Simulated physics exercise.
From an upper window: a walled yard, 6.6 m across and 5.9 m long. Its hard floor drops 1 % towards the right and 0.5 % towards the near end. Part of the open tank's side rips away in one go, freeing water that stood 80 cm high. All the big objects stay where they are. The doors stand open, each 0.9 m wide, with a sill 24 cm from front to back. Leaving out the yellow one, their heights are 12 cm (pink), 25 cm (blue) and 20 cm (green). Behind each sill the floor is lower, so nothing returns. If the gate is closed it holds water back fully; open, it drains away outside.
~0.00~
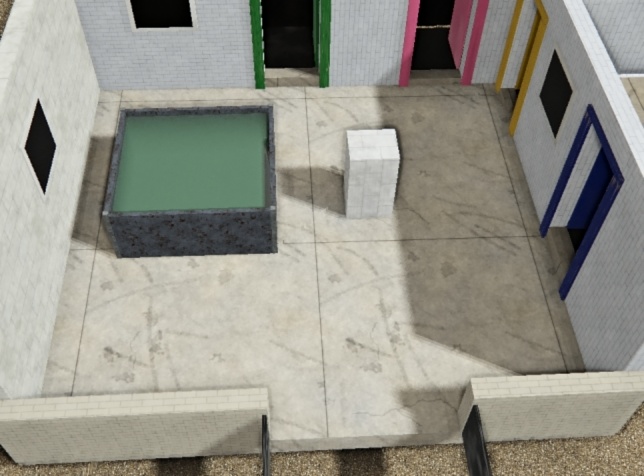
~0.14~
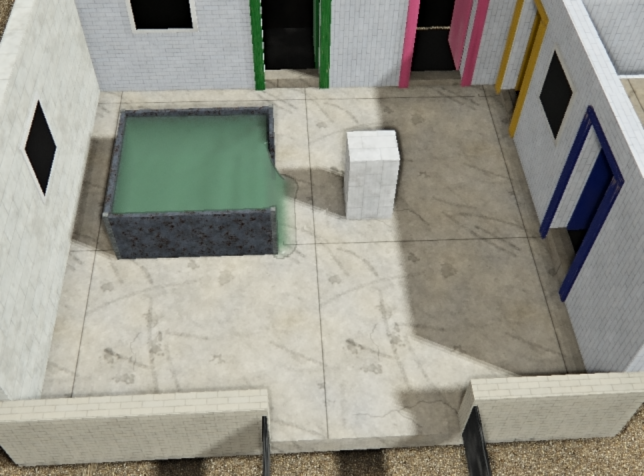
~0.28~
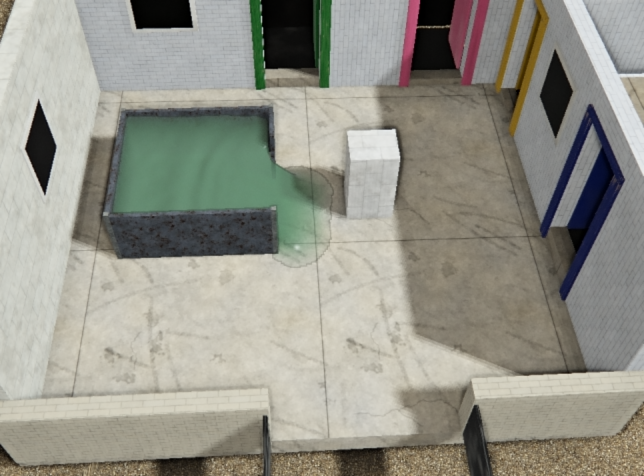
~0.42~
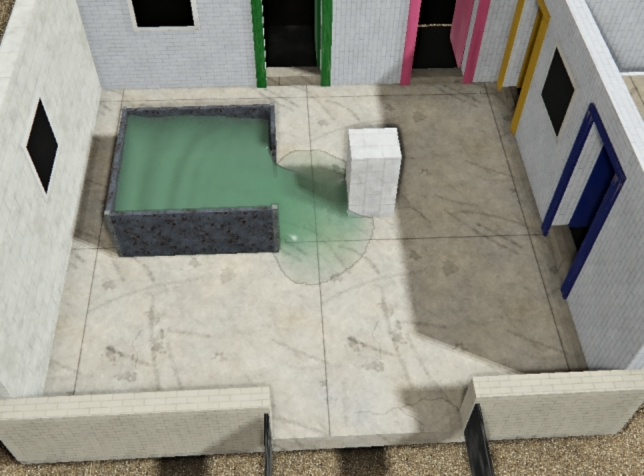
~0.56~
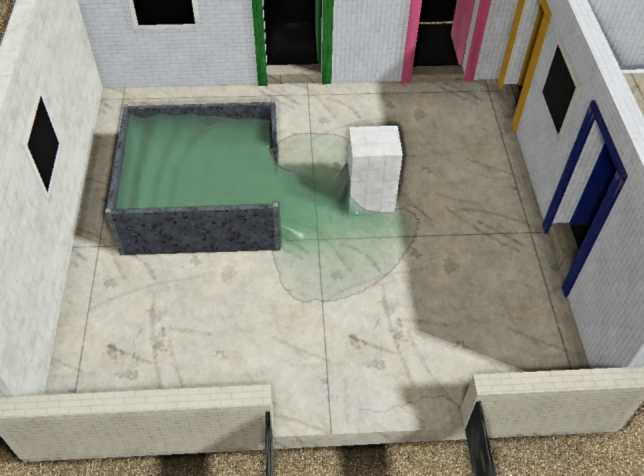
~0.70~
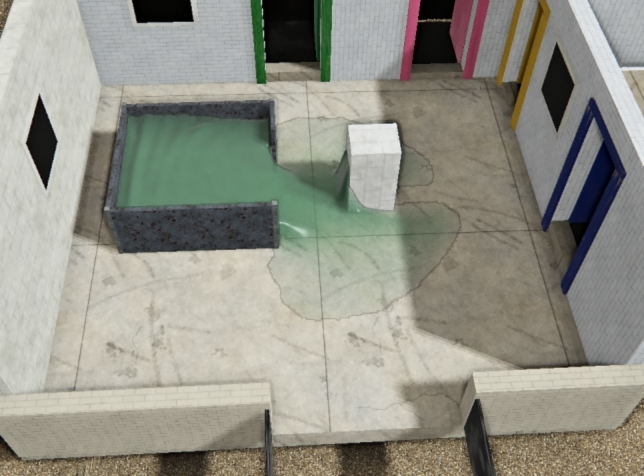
To begin with, green water sits still in a dark open tank inside a walled yard with coloured doorways. Part of the tank's right side gives way and water pours through the gap, spreading rightward across the pale floor. It reaches the white block, flows around it, and widens beyond it towards the right and the near side.
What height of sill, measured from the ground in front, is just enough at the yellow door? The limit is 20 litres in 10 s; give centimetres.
Close to 17 cm is just enough.
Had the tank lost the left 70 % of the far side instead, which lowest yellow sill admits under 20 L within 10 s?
About 20 cm.
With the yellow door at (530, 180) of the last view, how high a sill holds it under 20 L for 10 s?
About 14.0 cm.
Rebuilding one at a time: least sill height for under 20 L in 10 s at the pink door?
Roughly 11.0 cm at pink.
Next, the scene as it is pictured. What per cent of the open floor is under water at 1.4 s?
Some 40 per cent of it.
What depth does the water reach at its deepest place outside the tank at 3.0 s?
About 34 cm.
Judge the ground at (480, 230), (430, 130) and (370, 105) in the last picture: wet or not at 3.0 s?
In turn: Under water, wet, wet.
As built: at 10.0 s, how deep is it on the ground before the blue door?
About 8.5 cm.
After 1.4 s water covers 40 % of the floor, deepest (55 cm) near (345, 201); it has not reached the yellow door.
After 3.0 s water covers 55 % of the floor, deepest (34 cm) near (560, 299); 20 cm at the yellow door, 36 litres in over its 10 cm sill.
After 10.0 s water covers 85 % of the floor, deepest (14 cm) near (145, 97); 8 cm at the yellow door, 114 litres in over its 10 cm sill.
At the yellow door as built, the water arrived by 1.5 s and peaked near 21 cm at 2.8 s.
With a sill of 13.5 cm, 48 litres would have come in within the 10 s; with 18.5 cm, 13 litres. So under 20 litres takes about 17 cm.
